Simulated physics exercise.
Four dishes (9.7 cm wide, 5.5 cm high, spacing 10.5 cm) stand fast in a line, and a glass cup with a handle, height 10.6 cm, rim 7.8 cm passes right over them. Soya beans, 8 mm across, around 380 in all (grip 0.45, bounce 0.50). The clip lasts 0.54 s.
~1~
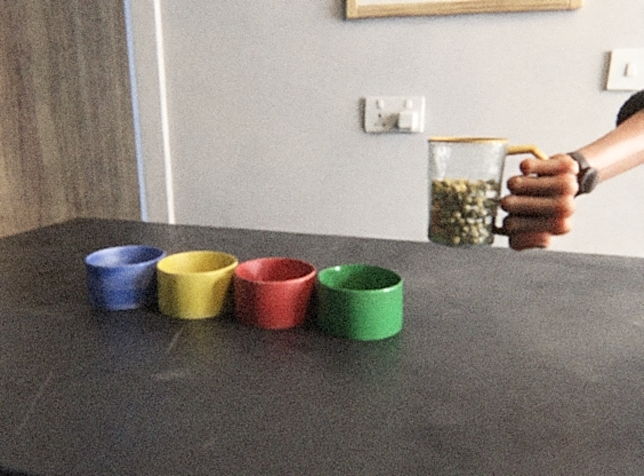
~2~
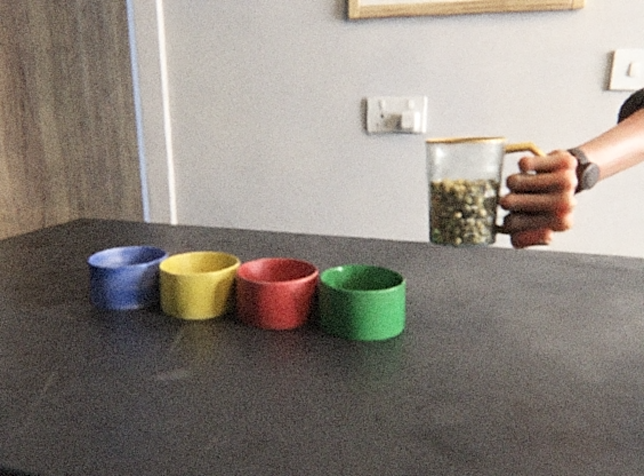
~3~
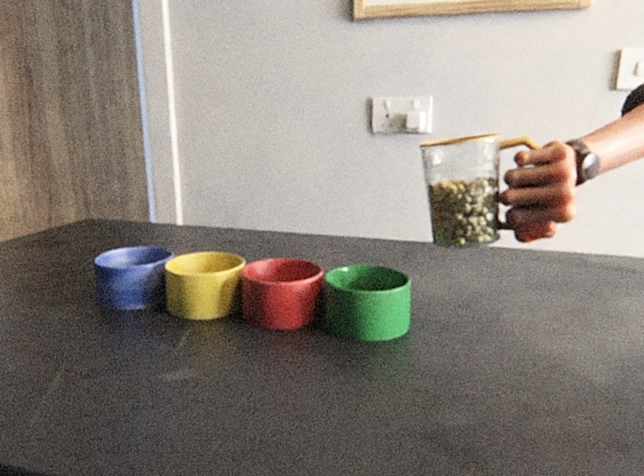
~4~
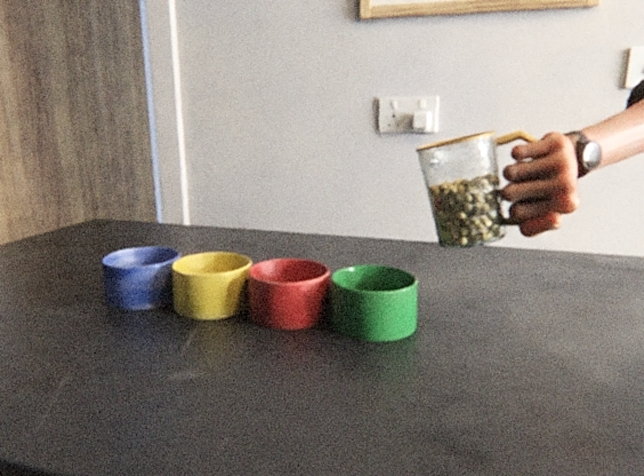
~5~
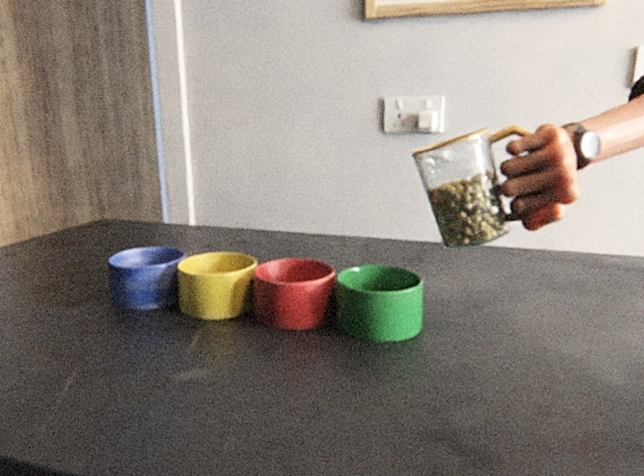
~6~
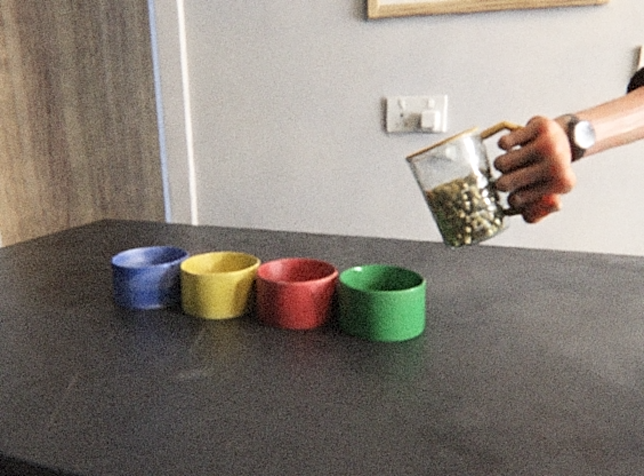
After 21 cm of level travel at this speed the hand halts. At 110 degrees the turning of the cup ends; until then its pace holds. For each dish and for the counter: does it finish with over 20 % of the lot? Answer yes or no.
Red: Yes, blue: No, green: No, yellow: No, counter: No.
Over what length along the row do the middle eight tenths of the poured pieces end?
Roughly 5 cm.
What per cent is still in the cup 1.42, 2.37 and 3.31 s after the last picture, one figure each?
About 100, 5, 0.
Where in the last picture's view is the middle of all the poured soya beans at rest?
Near (290, 293).
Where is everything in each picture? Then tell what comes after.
In the first frame, cup at (464, 191), tilt 0 degrees, lip at (430, 139), moved 0.0 cm; middle of the pieces at (463, 209); green dish at (360, 278); red dish at (275, 270); yellow dish at (198, 263); blue dish at (127, 256).
In the second frame, cup at (463, 191), tilt 2 degrees, lip at (427, 141), moved 0.3 cm; middle of the pieces at (463, 209).
In the third frame, cup at (463, 191), tilt 8 degrees, lip at (422, 145), moved 0.9 cm; middle of the pieces at (464, 209).
In the fourth frame, cup at (464, 191), tilt 13 degrees, lip at (418, 149), moved 1.6 cm; middle of the pieces at (467, 208).
In the fifth frame, cup at (463, 190), tilt 19 degrees, lip at (414, 153), moved 2.2 cm; middle of the pieces at (468, 208).
In the sixth frame, cup at (460, 190), tilt 24 degrees, lip at (407, 158), moved 2.8 cm; middle of the pieces at (467, 206); green dish at (382, 278); red dish at (297, 270); yellow dish at (221, 263); blue dish at (151, 257).
Then, 1.42 s after the last picture, tilt 96 degrees; cup holds 100 %.
Then, 2.37 s after the last picture, tilt 110 degrees; cup holds 5 %, red 95 %.
Then, 3.31 s after the last picture, tilt 110 degrees; cup holds 0 %, red 100 %.
In the end, red 100 %, blue 0 %, green 0 %, yellow 0 %, counter 0 %.
